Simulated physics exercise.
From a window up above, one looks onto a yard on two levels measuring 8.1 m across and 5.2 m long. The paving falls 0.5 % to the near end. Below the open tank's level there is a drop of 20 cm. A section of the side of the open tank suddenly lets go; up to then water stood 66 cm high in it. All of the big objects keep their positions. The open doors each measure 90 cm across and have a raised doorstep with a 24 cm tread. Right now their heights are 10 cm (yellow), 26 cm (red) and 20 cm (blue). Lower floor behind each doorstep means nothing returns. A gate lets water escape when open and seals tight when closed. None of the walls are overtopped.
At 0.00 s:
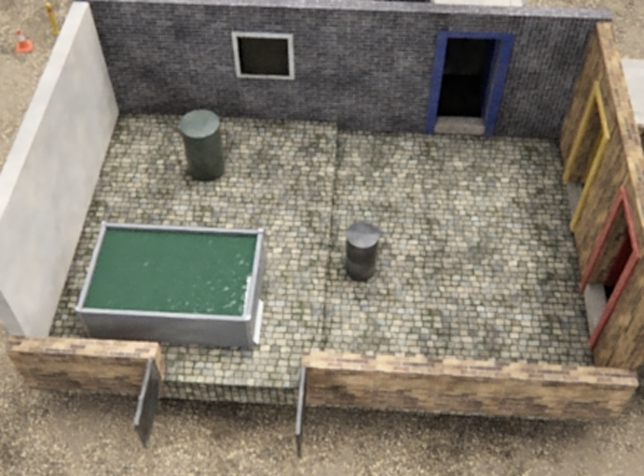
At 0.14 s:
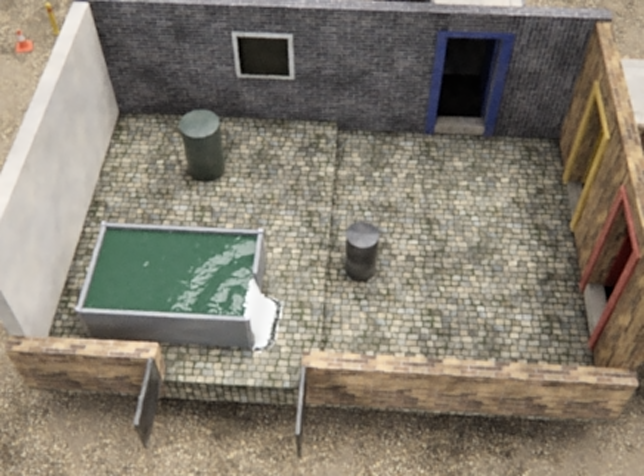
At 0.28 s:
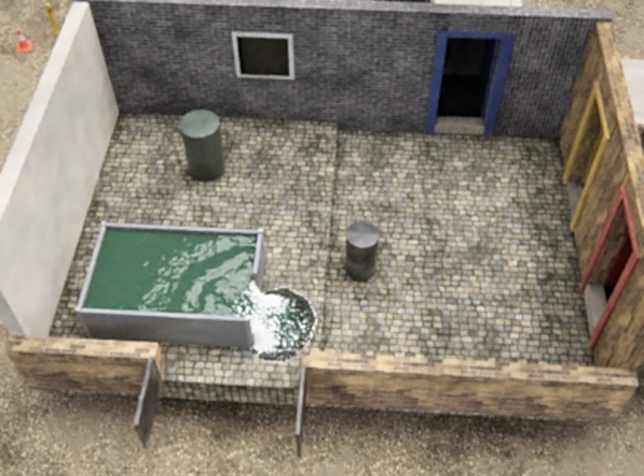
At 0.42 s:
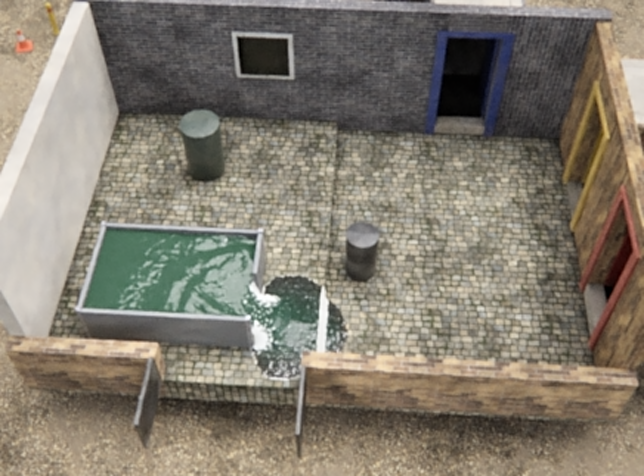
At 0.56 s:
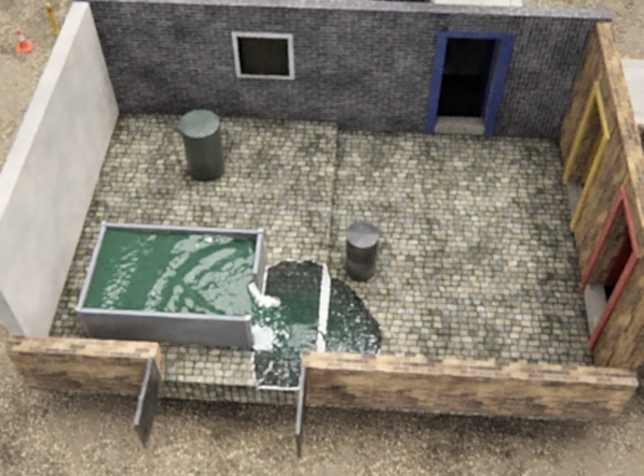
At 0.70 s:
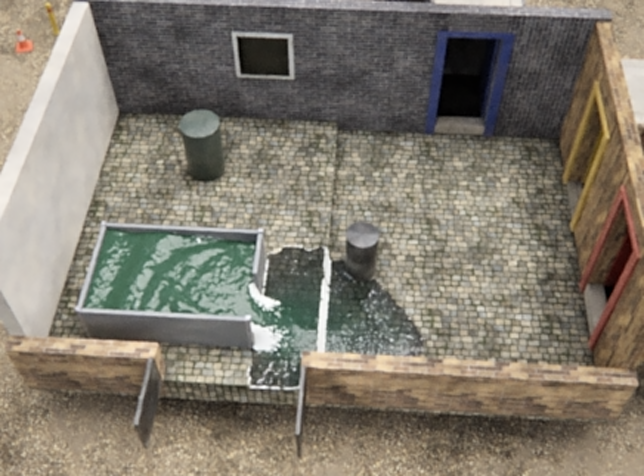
Green water pours from the tank's right side and spreads across the paving toward the right.
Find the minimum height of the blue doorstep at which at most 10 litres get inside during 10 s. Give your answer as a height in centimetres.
The minimum is about 9 cm.
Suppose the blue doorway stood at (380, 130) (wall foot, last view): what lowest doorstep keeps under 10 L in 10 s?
It needs about 10.5 cm.
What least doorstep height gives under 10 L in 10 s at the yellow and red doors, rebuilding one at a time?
Some 6.5 cm for yellow, some 23 cm for red.
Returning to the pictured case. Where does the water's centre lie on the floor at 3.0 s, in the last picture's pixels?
Approximately (308, 306).
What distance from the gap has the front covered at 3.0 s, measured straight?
Near 5.6 metres, give or take.
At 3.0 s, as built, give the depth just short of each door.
Yellow door 5 cm, red door 27 cm, blue door 0 cm.
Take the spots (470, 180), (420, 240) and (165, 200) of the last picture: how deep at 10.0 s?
Respectively 9 cm, 5 cm and 0 cm.
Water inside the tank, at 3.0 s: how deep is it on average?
Roughly 35 cm on average.
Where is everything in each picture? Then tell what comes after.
The first frame shows still water, 66 cm deep, in the open tank at (174, 272); the blue door at (466, 93) is dry.
In the second frame, water pours out at (252, 313) and has run 0.3 m, to (271, 339); about 9 cm deep outside, 66 cm at the back.
In the third frame, water pours out at (252, 315) and has run 0.8 m, to (308, 330); about 10 cm deep outside, 66 cm at the back.
In the fourth frame, the front is at (340, 343), 1.3 m from the gap at (252, 315); 1.6 m2 of floor is wet, 66 cm left at the back.
In the fifth frame, the gap is at (252, 315), the front 1.9 m out at (376, 344); the back of the open tank holds 66 cm.
In the sixth frame, water pours out at (252, 315) and has run 2.5 m, to (416, 350); about 4 cm deep outside, 66 cm at the back; 3.7 m in a straight line remain to the blue door at (466, 93).
After 1.4 s water covers 20 % of the floor, deepest (32 cm) near (268, 328); it has not reached the blue door.
After 3.0 s water covers 35 % of the floor, deepest (30 cm) near (588, 396); it has not reached the blue door.
After 10.0 s water covers 55 % of the floor, deepest (16 cm) near (335, 244); 8 cm at the blue door, 0 litres in over its 20 cm doorstep.
At the blue door as built, the water arrived by 4.5 s and peaked near 11 cm at 5.8 s.
With a doorstep of 8 cm, 20 litres would have come in within the 10 s; with 10.5 cm, 2 litres. So under 10 litres takes about 9 cm.
